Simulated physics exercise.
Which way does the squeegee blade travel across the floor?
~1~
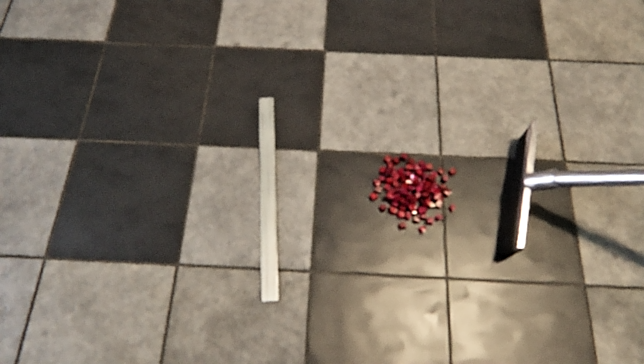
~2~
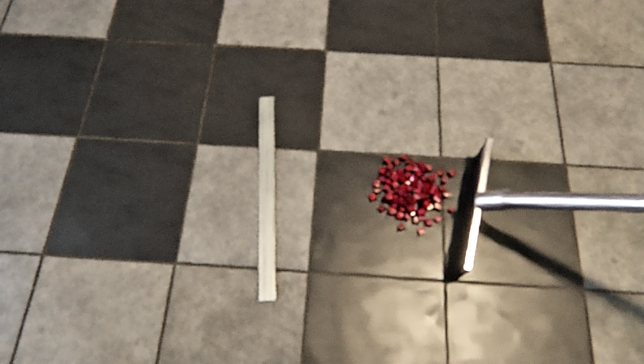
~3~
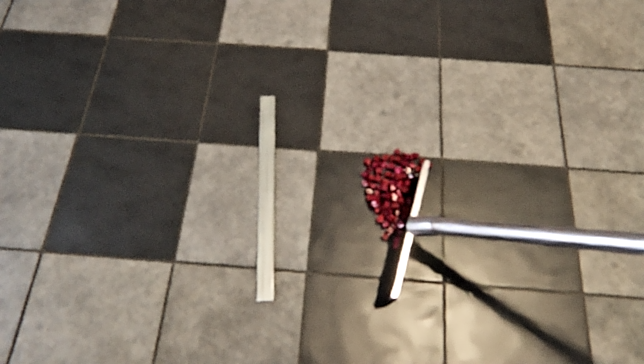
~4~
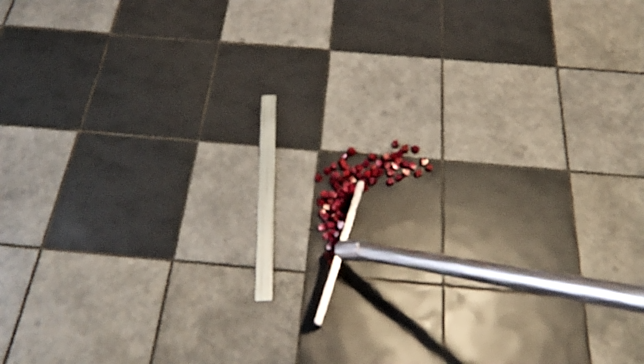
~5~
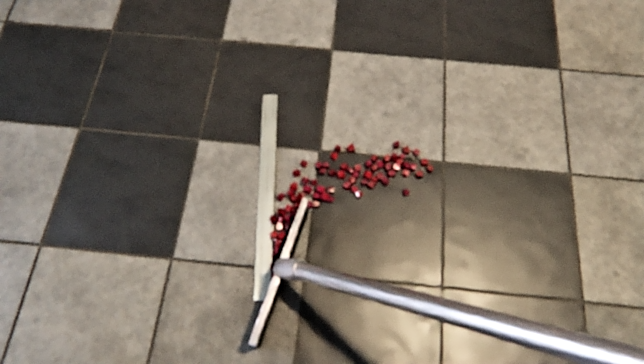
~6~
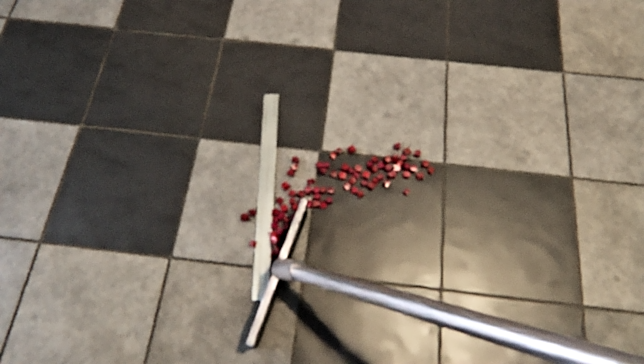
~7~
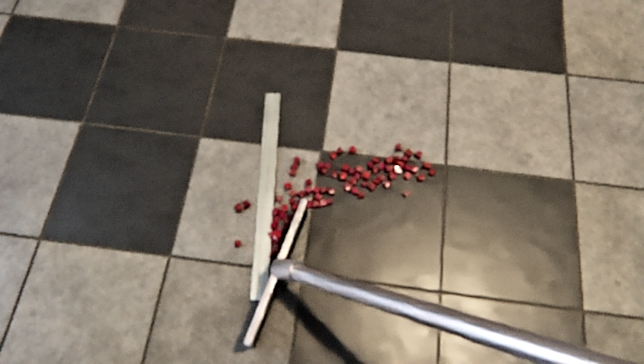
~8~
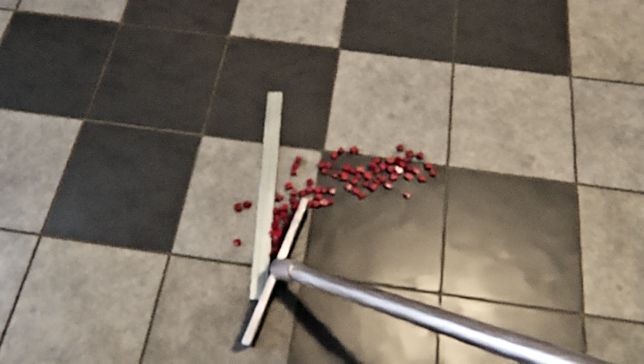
The blade travels to the left, through the red cubes and towards the pale strip.
